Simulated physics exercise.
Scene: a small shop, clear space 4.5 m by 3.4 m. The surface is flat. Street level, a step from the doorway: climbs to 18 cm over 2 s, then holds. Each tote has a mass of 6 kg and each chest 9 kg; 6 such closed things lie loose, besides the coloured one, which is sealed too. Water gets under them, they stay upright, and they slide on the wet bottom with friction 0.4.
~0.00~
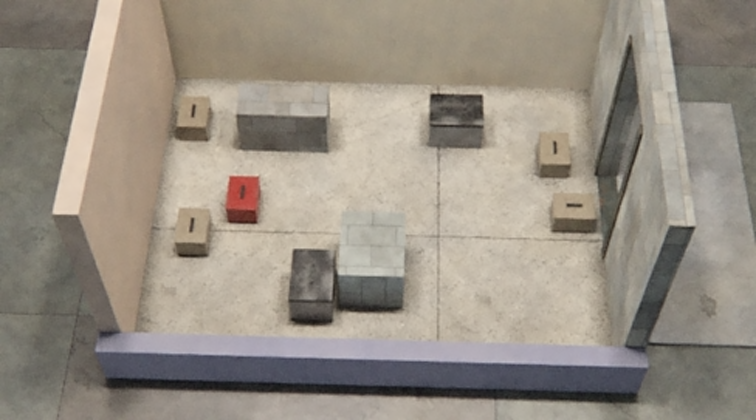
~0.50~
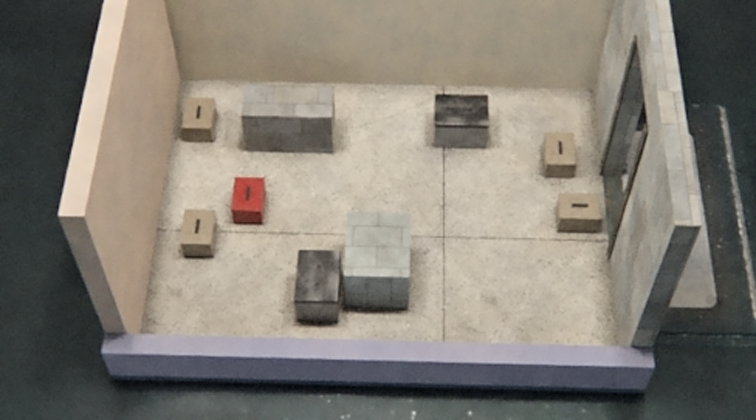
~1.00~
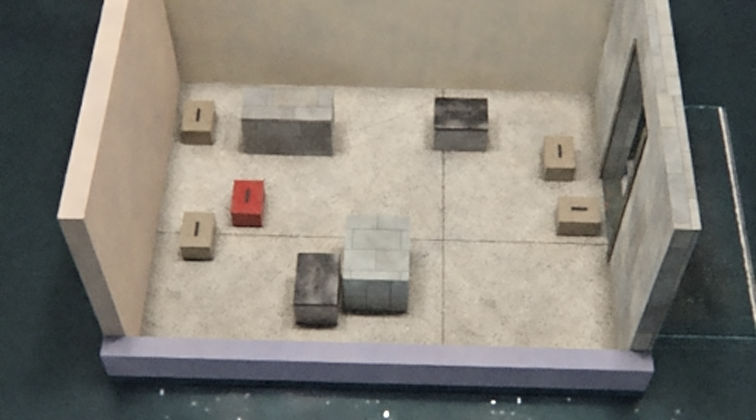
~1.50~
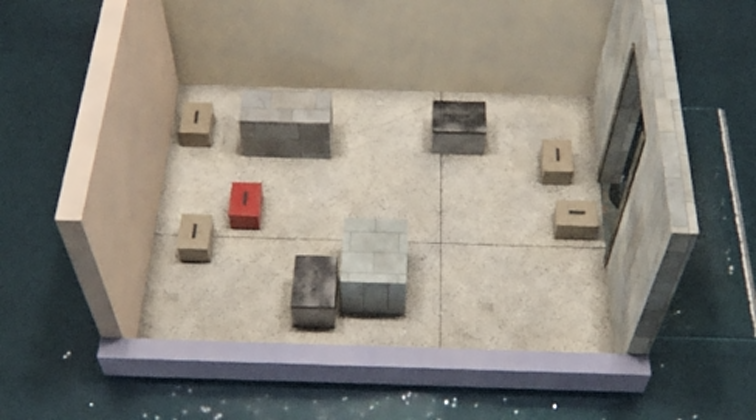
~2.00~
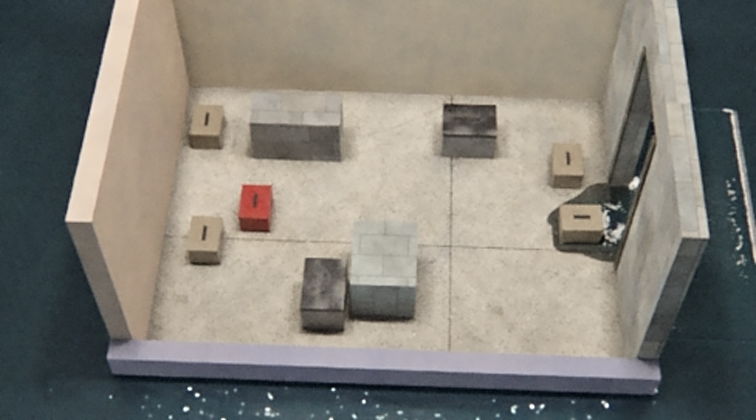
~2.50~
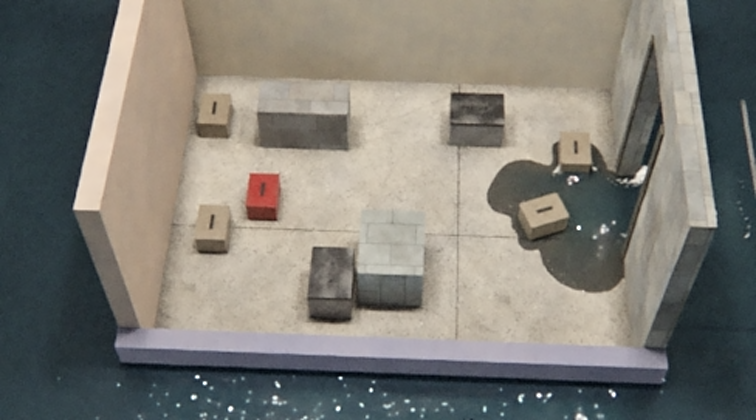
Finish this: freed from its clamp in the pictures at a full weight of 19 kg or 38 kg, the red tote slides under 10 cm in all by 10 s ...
Even at the lighter weight.
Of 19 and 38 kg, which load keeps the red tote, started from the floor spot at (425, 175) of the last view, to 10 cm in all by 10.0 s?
Well, any option works.
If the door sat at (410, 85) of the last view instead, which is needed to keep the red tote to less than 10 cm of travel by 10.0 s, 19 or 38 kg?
So the light mass does it.
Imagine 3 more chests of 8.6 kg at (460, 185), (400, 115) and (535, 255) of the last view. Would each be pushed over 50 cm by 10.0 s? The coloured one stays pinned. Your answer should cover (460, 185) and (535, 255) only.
Taking them in order, the first is beyond the line and the second is beyond the line.
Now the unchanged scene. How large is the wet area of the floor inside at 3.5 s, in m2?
6.0 m2.
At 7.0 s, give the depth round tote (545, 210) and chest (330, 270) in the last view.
4 and 2 cm.
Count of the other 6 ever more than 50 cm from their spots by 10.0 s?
3 in all.
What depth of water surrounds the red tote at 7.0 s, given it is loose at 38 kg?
Roughly 5 cm.
After 3.5 s the red tote would be 0 cm from its start with 19 kg and 0 cm from its start with 38 kg; 0 cm of water round it then.
After 4.5 s the red tote would be 0 cm from its start with 19 kg and 0 cm from its start with 38 kg; 2 cm of water round it then.
After 7.0 s the red tote would be 0 cm from its start with 19 kg and 0 cm from its start with 38 kg; 5 cm of water round it then.
After 10.0 s the red tote would be 0 cm from its start with 19 kg and 0 cm from its start with 38 kg; 7 cm of water round it then.
